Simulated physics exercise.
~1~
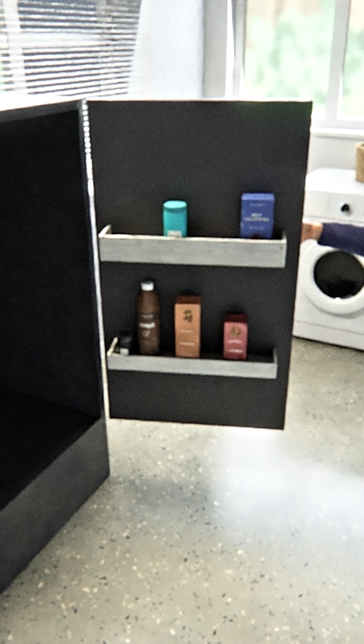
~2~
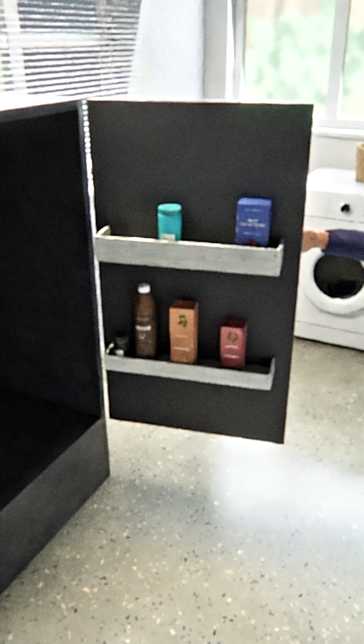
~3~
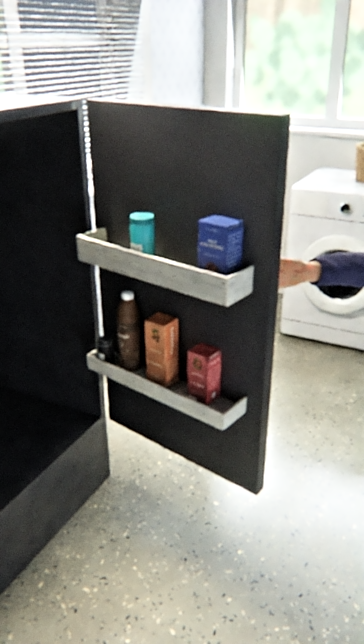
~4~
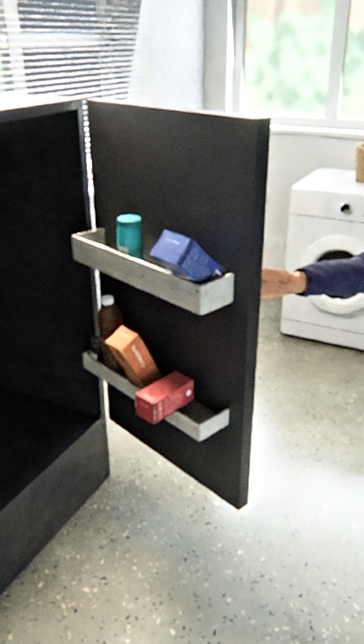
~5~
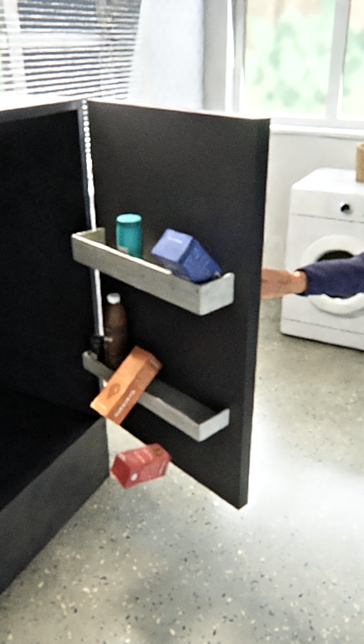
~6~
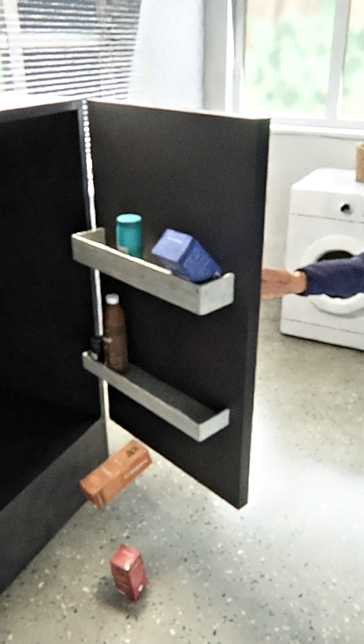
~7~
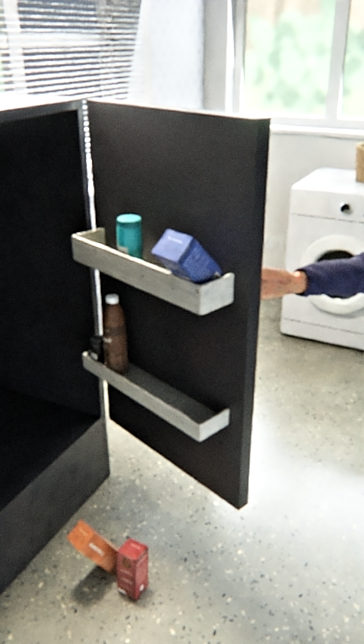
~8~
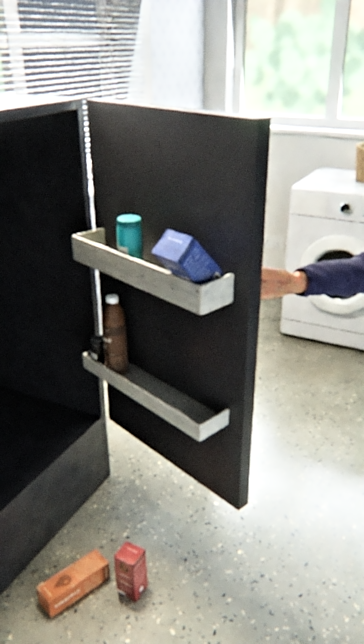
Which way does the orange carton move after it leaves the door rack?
The orange carton moves down, tumbling from the lower rack and ending on its side on the floor.
